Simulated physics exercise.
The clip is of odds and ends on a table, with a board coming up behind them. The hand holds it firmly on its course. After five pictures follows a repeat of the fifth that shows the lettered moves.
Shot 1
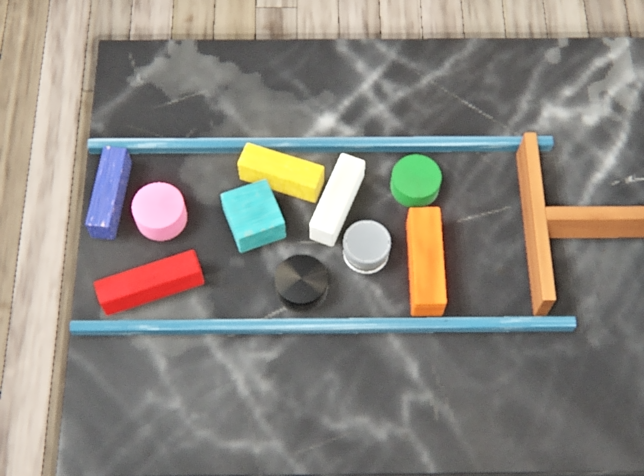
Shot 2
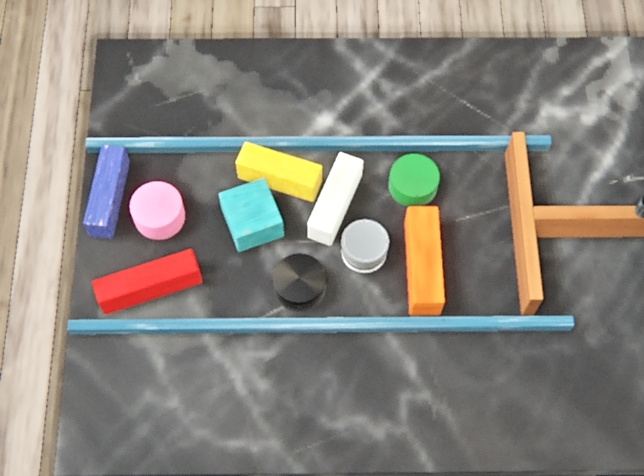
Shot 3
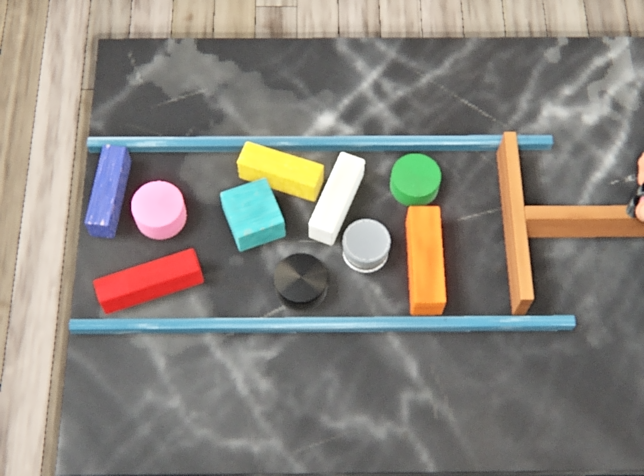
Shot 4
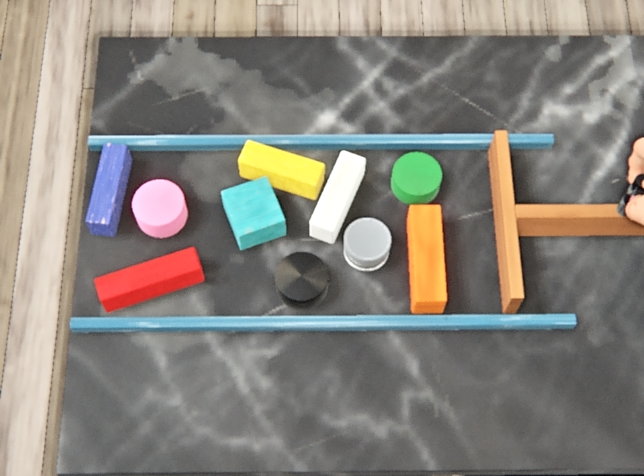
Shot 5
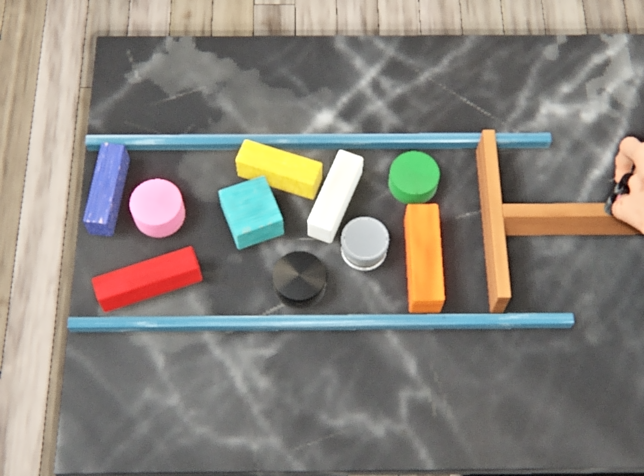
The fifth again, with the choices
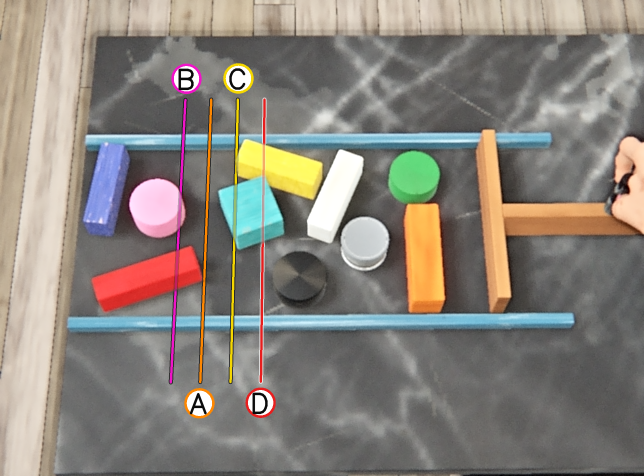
A wooden T-shaped board slides slowly left between two blue rails on a dark marbled surface, and a hand gripping its handle comes into view at the right. The board draws closer to the orange block and green tin, while the scattered colourful blocks and round pieces stay in place.
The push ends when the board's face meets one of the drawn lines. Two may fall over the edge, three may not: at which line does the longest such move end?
Line A.
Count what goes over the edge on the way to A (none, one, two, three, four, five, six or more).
Two.
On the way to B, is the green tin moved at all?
By then, yes.
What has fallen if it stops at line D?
The blue bar.
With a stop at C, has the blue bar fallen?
By then, yes.
On the copy, A at (206, 232); B at (179, 232); C at (235, 232); D at (263, 231).
On A. First, board (392, 211); yellow bar (264, 167); green tin (357, 178).
Then, board (289, 211); blue bar (87, 182); pink tin (115, 203).
Finally, board (208, 212); blue bar over the edge; pink tin over the edge; two fallen.
By contrast, B drops five; C is within the limit but short; D is within the limit but short.
